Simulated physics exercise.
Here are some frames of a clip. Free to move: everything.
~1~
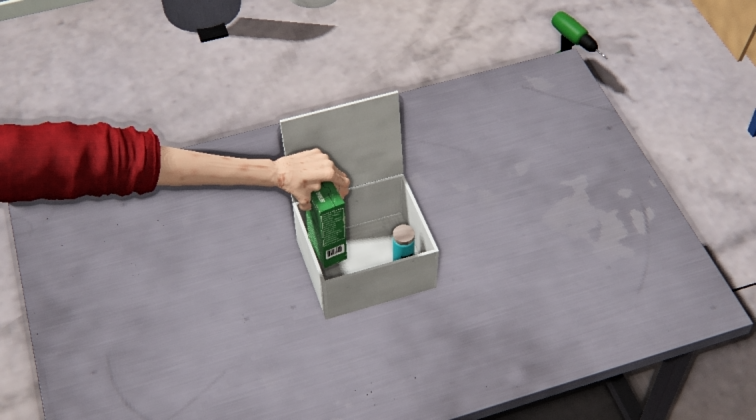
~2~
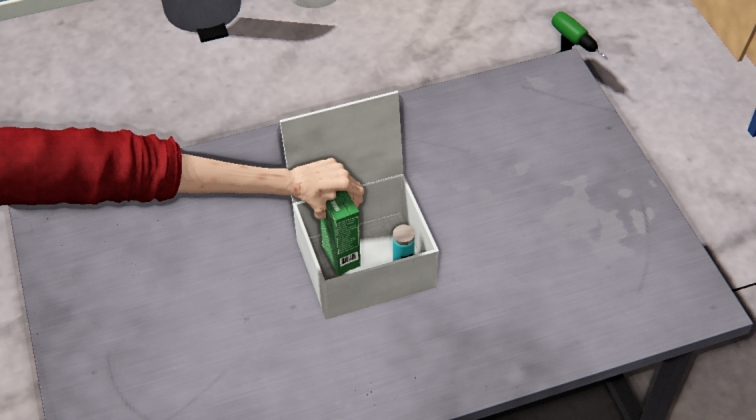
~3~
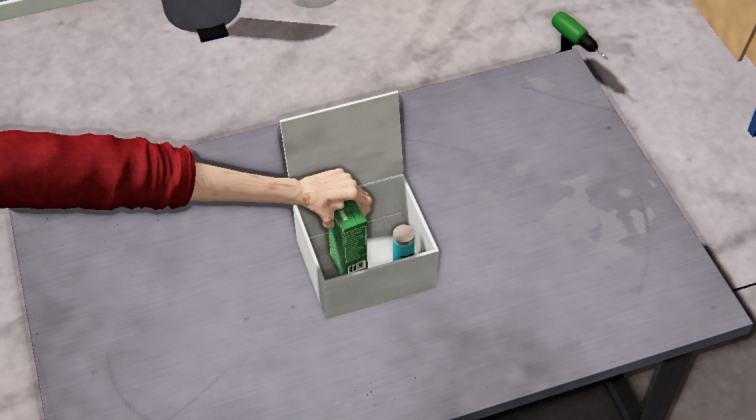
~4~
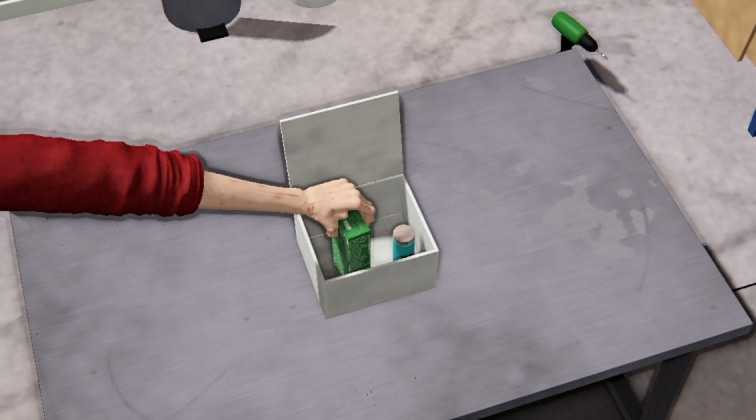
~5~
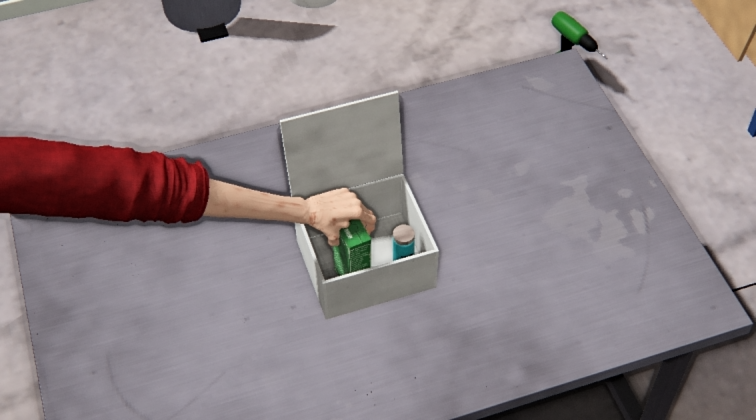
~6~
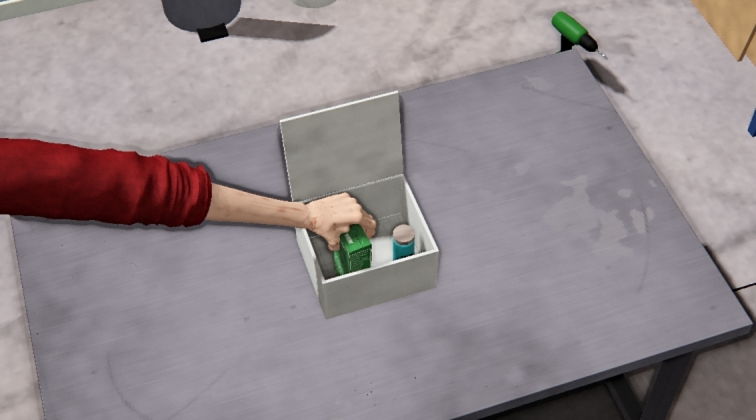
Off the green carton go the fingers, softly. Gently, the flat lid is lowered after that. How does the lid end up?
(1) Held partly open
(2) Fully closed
The answer is 1.
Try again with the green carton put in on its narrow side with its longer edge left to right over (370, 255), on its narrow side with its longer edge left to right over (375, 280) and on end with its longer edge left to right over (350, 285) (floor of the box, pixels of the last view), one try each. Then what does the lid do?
On try one it fits down fine; on try two it fits down fine; on try three it won't go down.
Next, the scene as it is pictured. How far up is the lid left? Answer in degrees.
Lid angle from rim - close to 25°.
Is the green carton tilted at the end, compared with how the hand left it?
After all that, it keeps its set angle.
Then, 1.20 s after the last picture, lid starting down.
Then, 1.60 s after the last picture, lid 60° above the rim.
Then, 1.80 s after the last picture, lid 33° above the rim.
At rest, lid 27° above the rim; both in place. Seen from the same camera at the end, green carton near (353, 260).
